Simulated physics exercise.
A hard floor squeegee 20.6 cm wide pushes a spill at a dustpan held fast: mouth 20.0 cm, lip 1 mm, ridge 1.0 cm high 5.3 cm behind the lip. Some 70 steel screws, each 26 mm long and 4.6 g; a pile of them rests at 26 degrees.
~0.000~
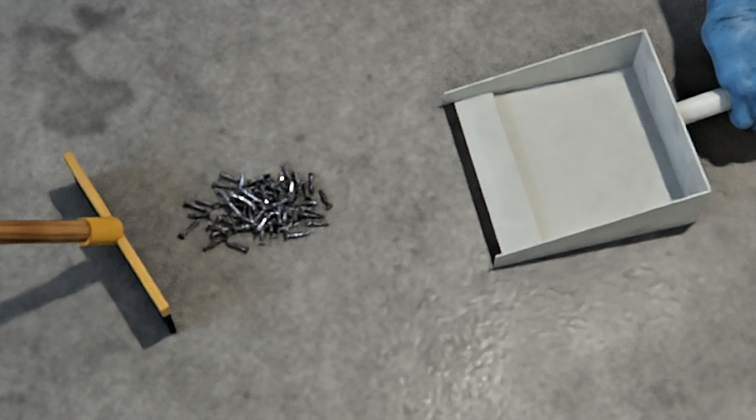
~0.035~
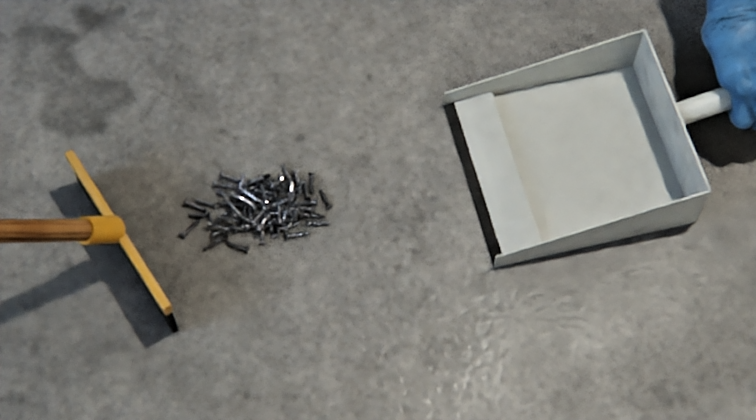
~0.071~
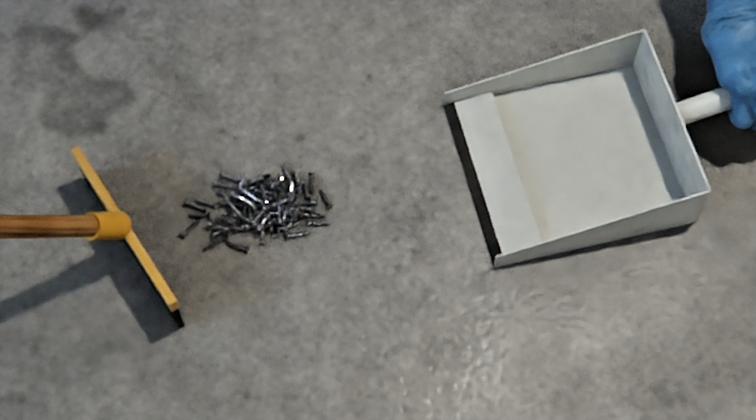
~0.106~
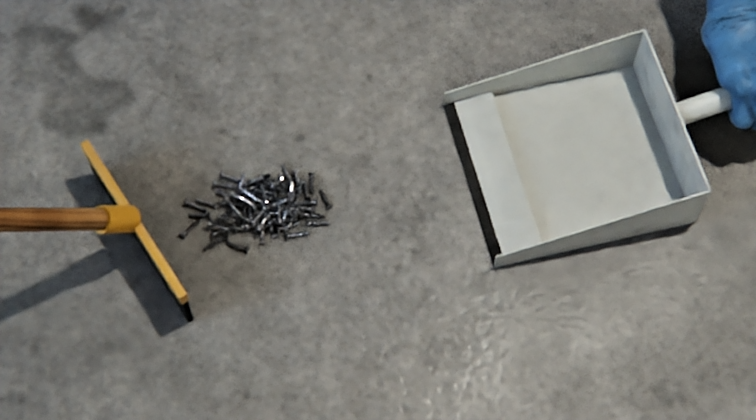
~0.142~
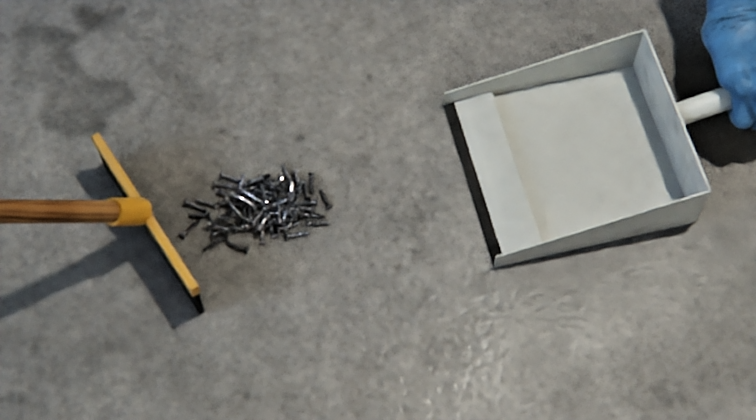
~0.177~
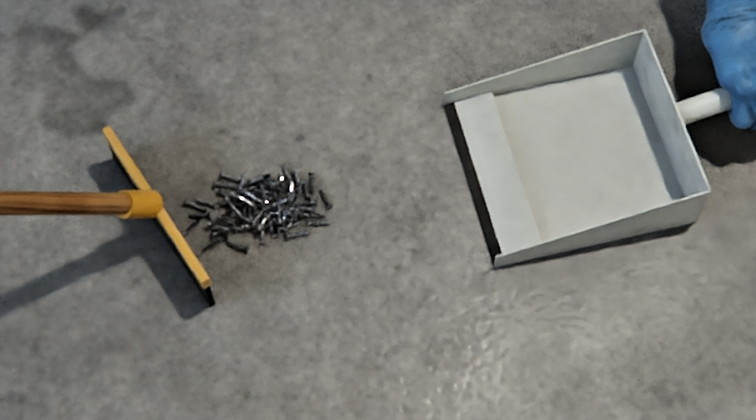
A yellow squeegee with a wooden handle sliding right toward a still pile of screws, a gloved hand holding a dustpan opposite.
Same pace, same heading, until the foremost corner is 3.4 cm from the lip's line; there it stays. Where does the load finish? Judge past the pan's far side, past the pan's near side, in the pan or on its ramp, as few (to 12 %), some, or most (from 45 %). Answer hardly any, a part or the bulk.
Far side: The bulk, near side: Hardly any, pan: Hardly any.
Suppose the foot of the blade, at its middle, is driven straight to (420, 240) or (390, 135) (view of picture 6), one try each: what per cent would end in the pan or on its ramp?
About 0 and 5 per cent.
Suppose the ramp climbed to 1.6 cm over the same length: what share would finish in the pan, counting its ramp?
It would be near 5 per cent.
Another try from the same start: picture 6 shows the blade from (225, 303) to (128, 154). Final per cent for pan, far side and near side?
Pan 0, far 10, near 0.
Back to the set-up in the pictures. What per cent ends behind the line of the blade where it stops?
About 10 per cent.
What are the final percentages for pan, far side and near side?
Far side 60, near side 0, pan 5.
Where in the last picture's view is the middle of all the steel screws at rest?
At about (415, 103).
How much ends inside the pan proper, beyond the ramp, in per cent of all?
Some 0 per cent.
After 0.54 s, middle of the blade 20 cm from the lip; 0 % over the lip, far side 10 %, near side 0 %.
Then, at 0.78 s, middle of the blade 12 cm from the lip; 0 % over the lip, far side 30 %, near side 0 %.
Then, at 1.13 s, middle of the blade 7 cm from the lip; 5 % over the lip, far side 60 %, near side 0 %.
In the end, at 2.3 s, far side 60 %, near side 0 %, pan 5 %, in front of the lip or behind the blade 40 %.
